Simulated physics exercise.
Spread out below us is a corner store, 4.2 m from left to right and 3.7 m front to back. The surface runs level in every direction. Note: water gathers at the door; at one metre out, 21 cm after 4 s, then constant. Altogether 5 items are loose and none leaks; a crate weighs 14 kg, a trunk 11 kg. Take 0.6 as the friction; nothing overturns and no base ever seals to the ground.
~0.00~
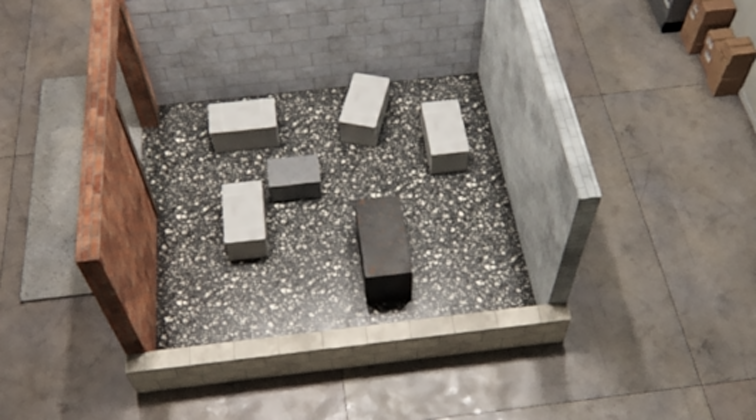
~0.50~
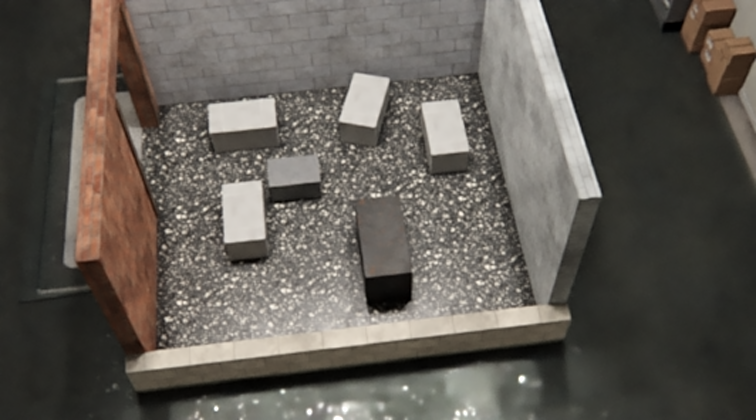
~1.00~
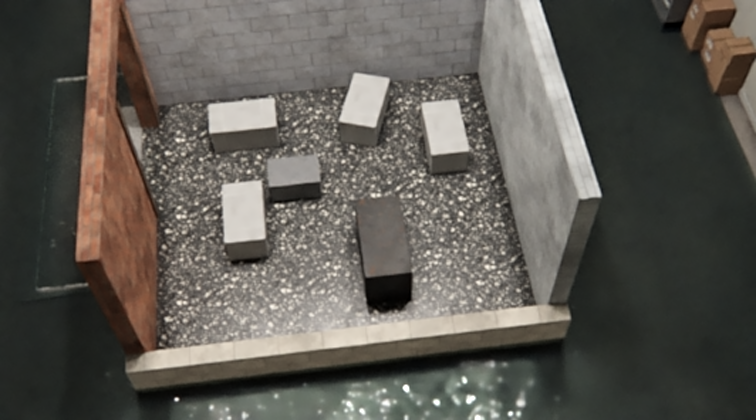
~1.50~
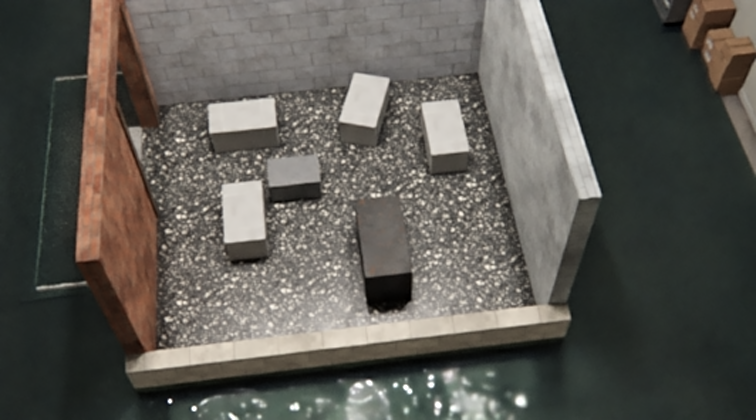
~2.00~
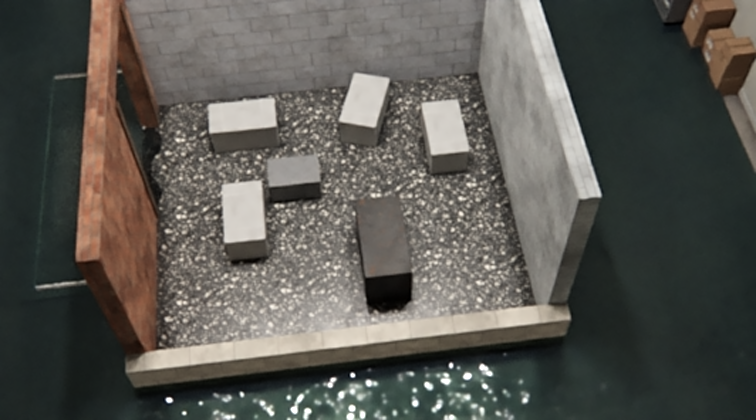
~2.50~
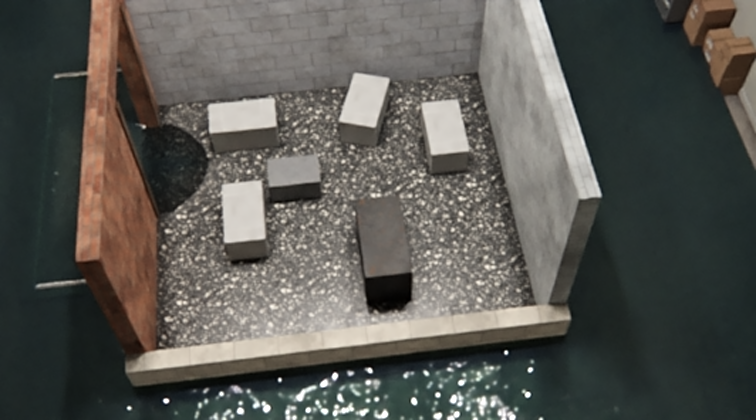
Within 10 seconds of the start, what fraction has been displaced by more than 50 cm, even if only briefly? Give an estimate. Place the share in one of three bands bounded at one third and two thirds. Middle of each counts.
The fraction is high.
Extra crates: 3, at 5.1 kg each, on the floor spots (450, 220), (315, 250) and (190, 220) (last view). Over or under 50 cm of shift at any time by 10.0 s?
Respectively, higher, higher and lower.
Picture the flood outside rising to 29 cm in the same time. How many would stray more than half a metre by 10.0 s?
The answer would then be 5.
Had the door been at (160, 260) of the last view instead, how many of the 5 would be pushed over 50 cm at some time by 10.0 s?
Then it comes to 4 of them.
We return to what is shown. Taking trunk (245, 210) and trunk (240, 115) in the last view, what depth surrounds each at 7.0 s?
Some 3 cm at the first, some 9 cm at the second.
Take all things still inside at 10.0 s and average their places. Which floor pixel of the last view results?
Averaged position, last view: Near pixel (402, 233).
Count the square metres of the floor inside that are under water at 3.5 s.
About 2.5 m2.
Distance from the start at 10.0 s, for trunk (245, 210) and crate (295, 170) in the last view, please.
In that order: 120 cm, 140 cm.
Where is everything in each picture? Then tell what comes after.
The first picture shows a crate at (293, 170) rests on the ground; a trunk at (243, 211), on the bottom; 0.0 m2 under water; 0 of 5 have shifted.
The second picture shows a crate at (293, 170) rests on the ground; a trunk at (243, 211), on the bottom; water covers 0.0 m2; 0 of 5 have shifted.
The third picture shows a crate at (293, 170), on the bottom; a trunk at (243, 211) rests on the ground; 0.0 m2 under water; 0 of 5 have shifted.
The fourth picture shows a crate at (293, 170), on the bottom; a trunk at (243, 211) rests on the ground; 0.0 m2 under water; 0 of 5 have shifted.
The fifth picture shows a crate at (293, 170), on the bottom; a trunk at (243, 211) rests on the ground; 0.0 m2 under water; 0 of 5 have shifted.
The sixth picture shows a crate at (293, 170), on the bottom; a trunk at (243, 211) rests on the ground; 0.6 m2 under water; 0 of 5 have shifted.
After 3.5 s 0 of 5 are over 50 cm from their spots; 0 afloat.
After 4.5 s 1 of 5 are over 50 cm from their spots; 0 afloat.
After 7.0 s 5 of 5 are over 50 cm from their spots; 3 afloat.
After 10.0 s 5 of 5 are over 50 cm from their spots, and 5 have been at some point; 5 afloat.
